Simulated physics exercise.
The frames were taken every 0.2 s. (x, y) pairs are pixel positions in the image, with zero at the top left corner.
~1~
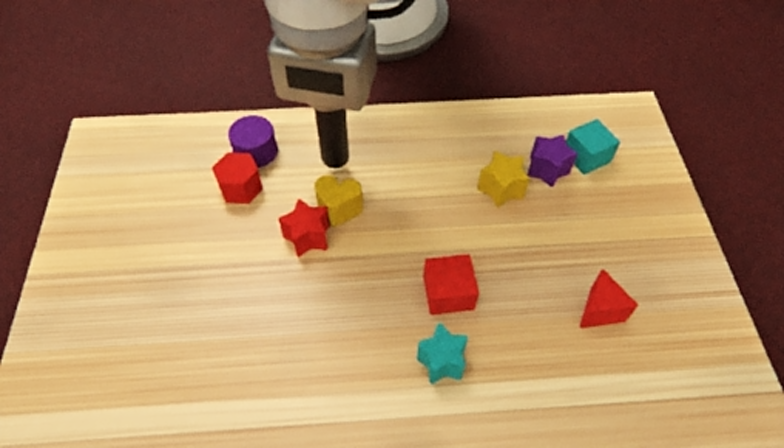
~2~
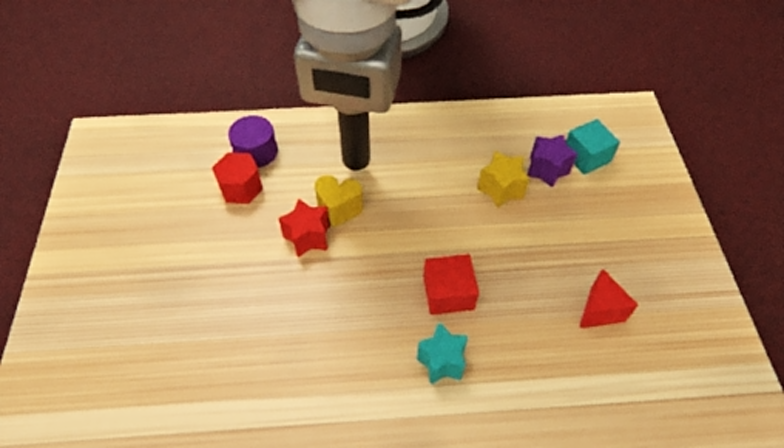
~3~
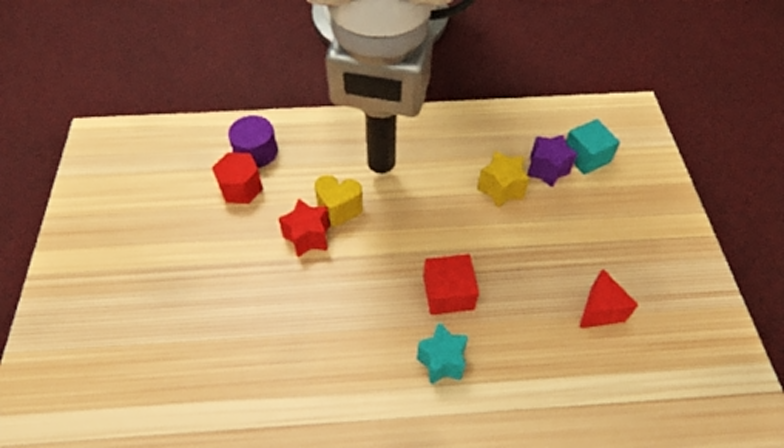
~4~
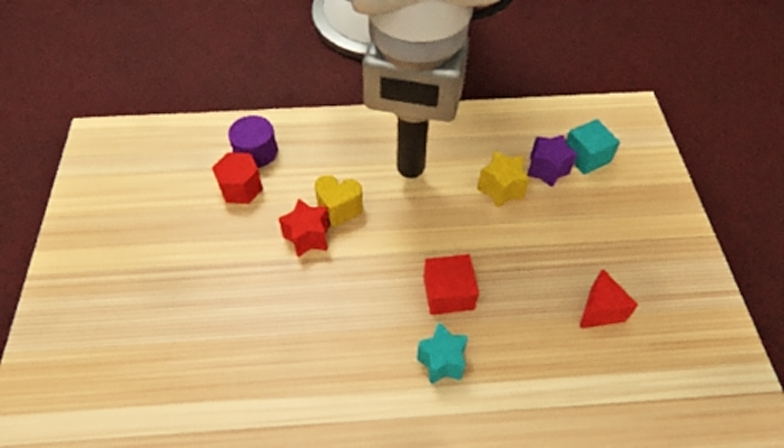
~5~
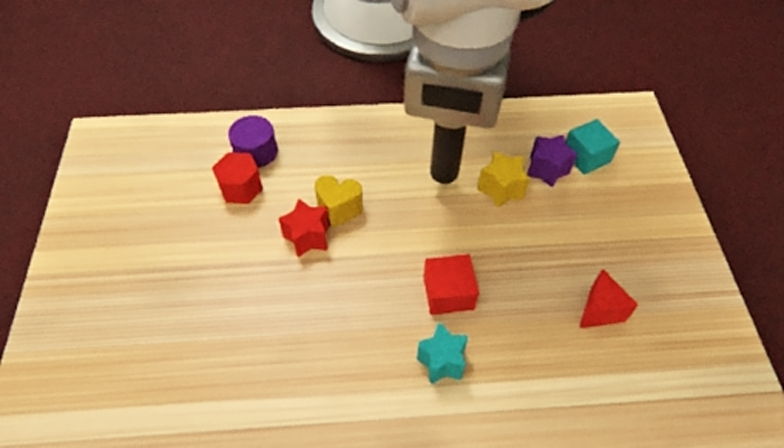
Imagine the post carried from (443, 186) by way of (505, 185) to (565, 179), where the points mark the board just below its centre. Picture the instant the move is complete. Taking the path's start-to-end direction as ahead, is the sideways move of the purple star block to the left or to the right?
It shifts rightward.
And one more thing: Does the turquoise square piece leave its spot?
I believe so.
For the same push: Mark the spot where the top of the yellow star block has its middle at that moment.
I expect it at (578, 185).
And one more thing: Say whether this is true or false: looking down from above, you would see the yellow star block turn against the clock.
False
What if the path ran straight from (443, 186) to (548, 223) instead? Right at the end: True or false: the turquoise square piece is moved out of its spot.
False
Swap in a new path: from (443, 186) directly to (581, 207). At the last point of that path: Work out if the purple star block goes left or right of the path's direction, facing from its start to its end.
Displaced left.
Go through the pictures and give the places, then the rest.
Post's lower end (335, 159); yellow star block (506, 168); purple star block (554, 149); turquoise square piece (595, 136), in the first picture.
Post (356, 161); blocks still, in the second picture.
Post (381, 164); blocks still, in the third picture.
Post (411, 169); blocks still, in the fourth picture.
Post (444, 174); yellow star block (506, 168); purple star block (554, 149); turquoise square piece (595, 136), in the fifth picture.
The first path, step by step. One third of the way, post (487, 173); yellow star block (521, 171), turned 20° anticlockwise.
Two thirds of the way, post (529, 172); yellow star block (559, 180); purple star block (587, 155), turned 45° anticlockwise; turquoise square piece (606, 131), turned 25° anticlockwise.
At the end, post (570, 167); yellow star block (578, 185), turned 55° clockwise; purple star block (612, 159), turned 50° anticlockwise; turquoise square piece (610, 130), turned 40° anticlockwise.
